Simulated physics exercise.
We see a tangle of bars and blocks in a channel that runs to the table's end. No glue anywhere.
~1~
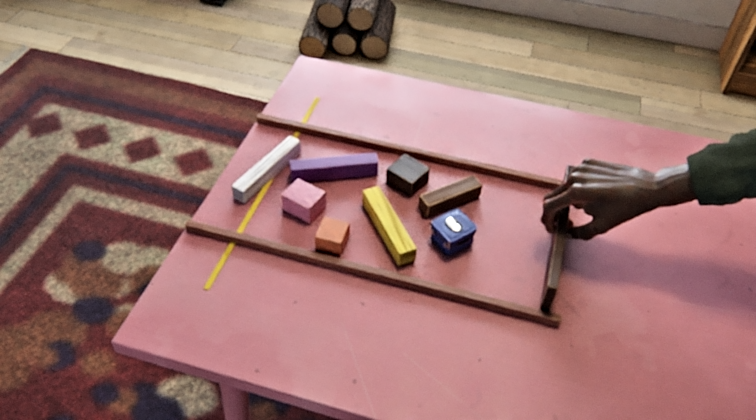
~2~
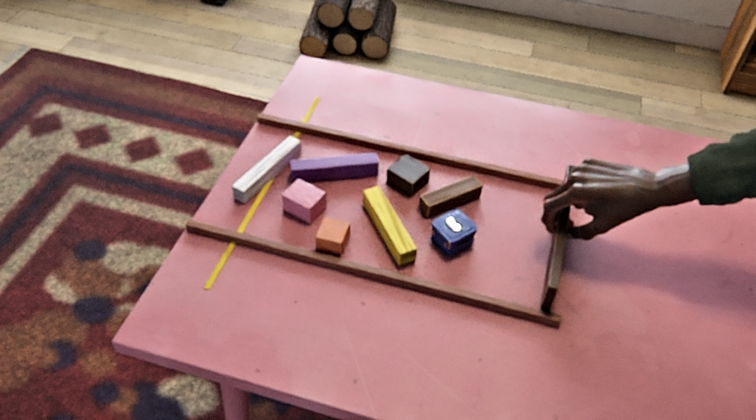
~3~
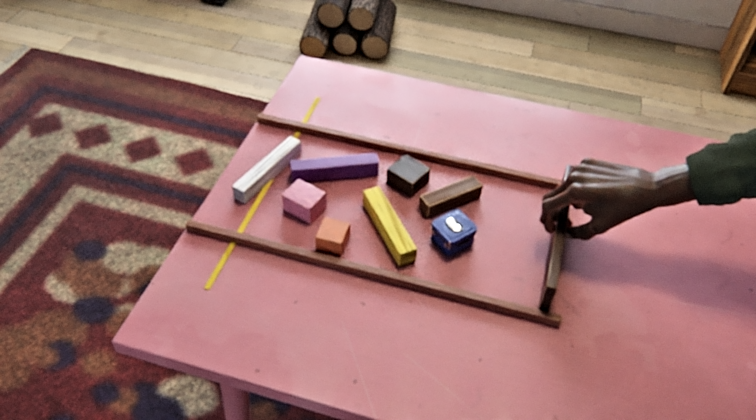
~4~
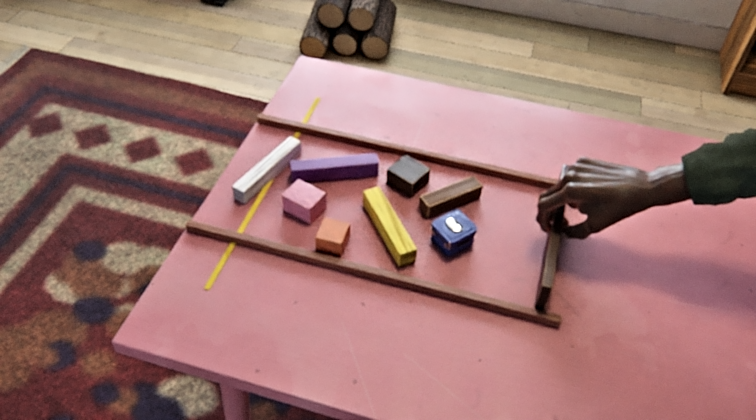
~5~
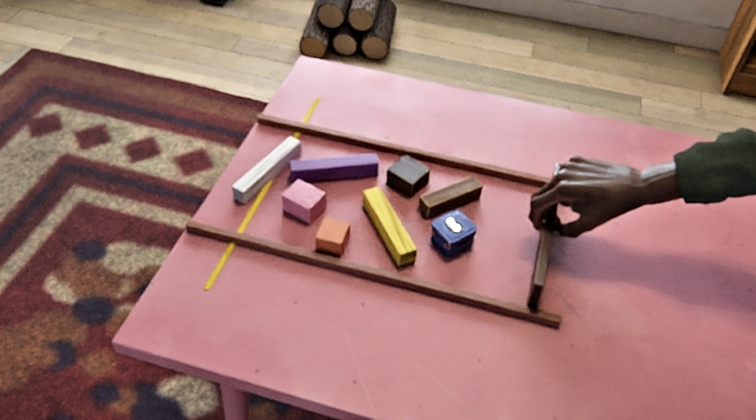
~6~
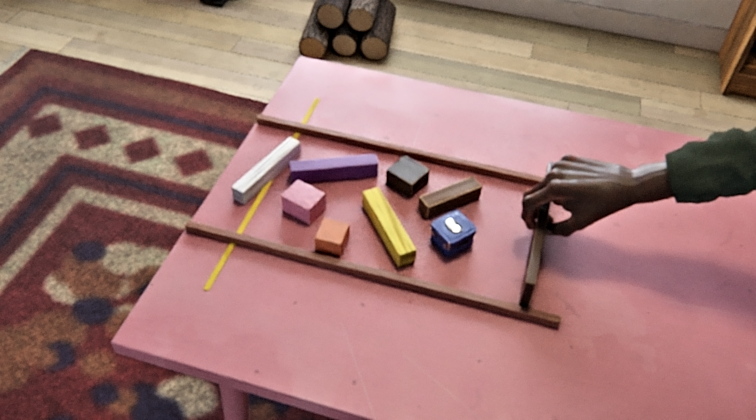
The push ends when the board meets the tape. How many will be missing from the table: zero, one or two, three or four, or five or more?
Outcome: The number that fall off is three or four.
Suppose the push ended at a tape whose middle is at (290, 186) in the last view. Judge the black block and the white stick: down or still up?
The black block remains up, the white stick is lost.
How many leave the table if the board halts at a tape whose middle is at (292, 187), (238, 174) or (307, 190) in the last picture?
It would be 1, 8 and 0.
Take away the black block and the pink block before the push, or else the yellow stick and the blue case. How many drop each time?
Fallen: 1, and 2 in the other try.
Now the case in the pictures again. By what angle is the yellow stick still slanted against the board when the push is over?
About 35°.
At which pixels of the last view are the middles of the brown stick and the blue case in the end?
First (257, 154), then (244, 176).
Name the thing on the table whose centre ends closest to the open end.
That is the orange block.
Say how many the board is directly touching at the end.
That makes 3.
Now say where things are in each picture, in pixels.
The first picture shows white stick (268, 169); pink block (304, 201); purple bar (334, 168); board (559, 235); tape (270, 180).
The second picture shows pink block (304, 201); orange block (333, 236).
The third picture shows purple bar (335, 168); yellow stick (389, 225).
The fourth picture shows white stick (268, 169); brown stick (451, 197).
The fifth picture shows pink block (304, 202); blue case (453, 233).
The sixth picture shows white stick (268, 169); pink block (304, 202); purple bar (334, 169); board (539, 231); tape (270, 181).
A little later, none off yet; white stick at rest near (268, 169); pink block at rest near (304, 202); purple bar at rest near (334, 169).
Next, none off yet; white stick moving near (265, 168); pink block shifted about its own width near (264, 203); purple bar shifted a little near (295, 156).
When it is over, the number that fall off is three or four; down, purple bar, pink block and white stick.
